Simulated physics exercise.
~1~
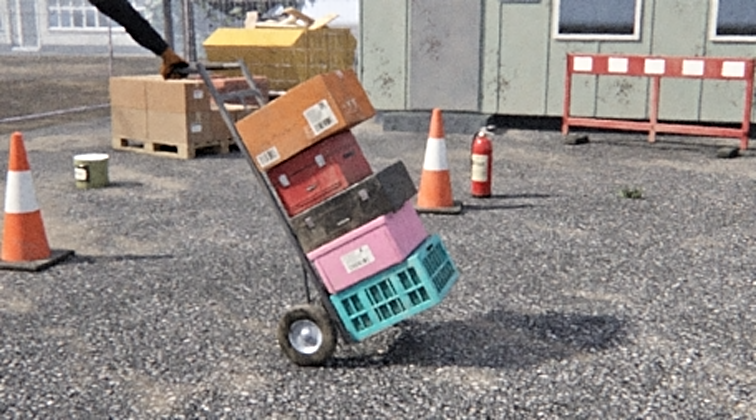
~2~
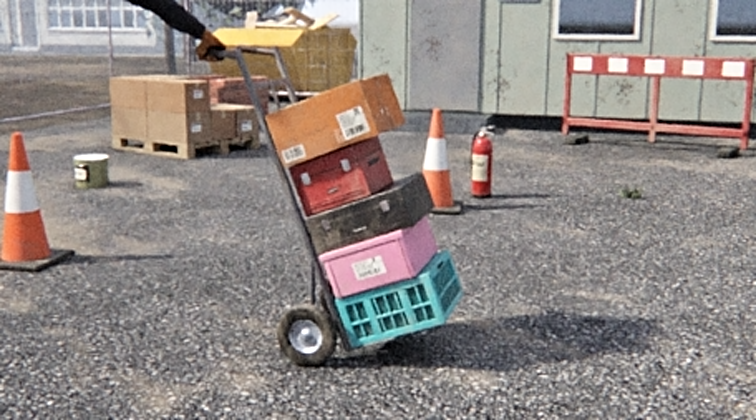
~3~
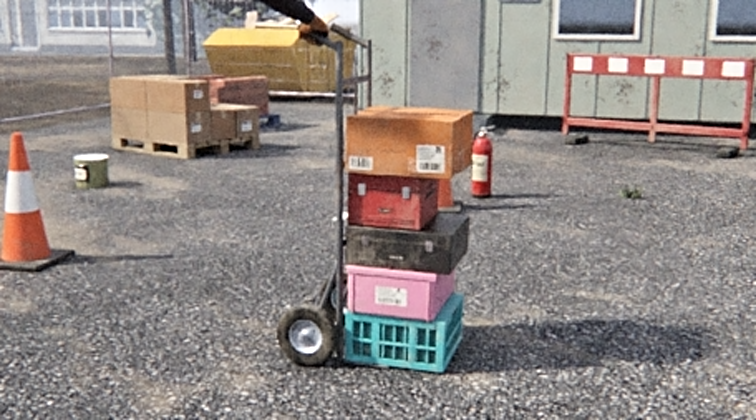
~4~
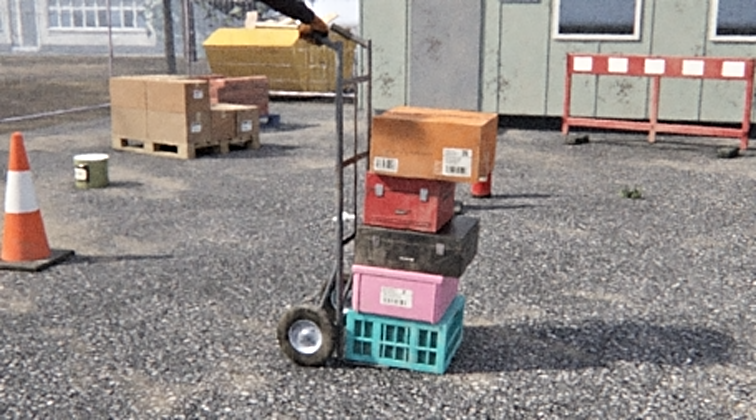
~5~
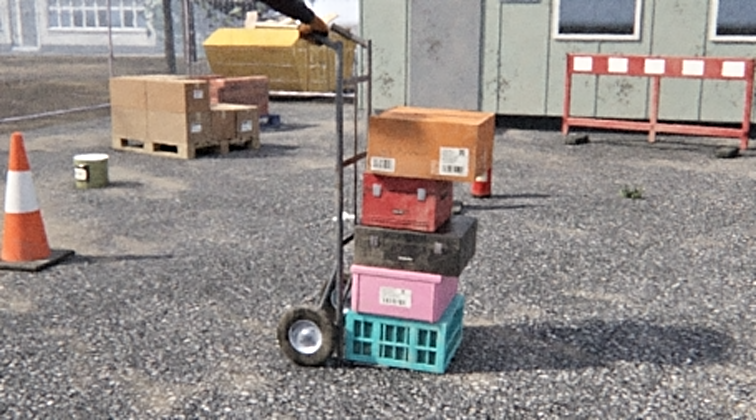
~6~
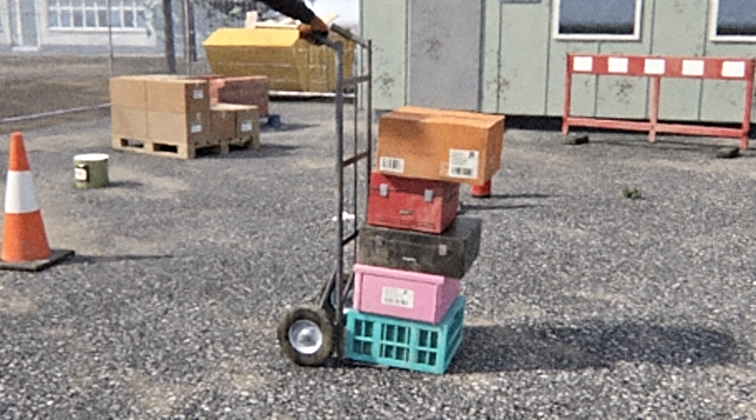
A sack truck carrying five stacked items starts tilted back toward the left on a gravel yard, a gloved hand gripping its handle. The load, nothing tied down, is an orange parcel, a red toolbox, a black toolbox, a pink tote and a turquoise crate at the bottom. The hand swings the handle forward until the truck stands upright, and the stack straightens with it. The upper items then slide to the right, away from the frame, and the stack rocks slightly. It ends standing, with the orange parcel shifted furthest right and nothing toppled.
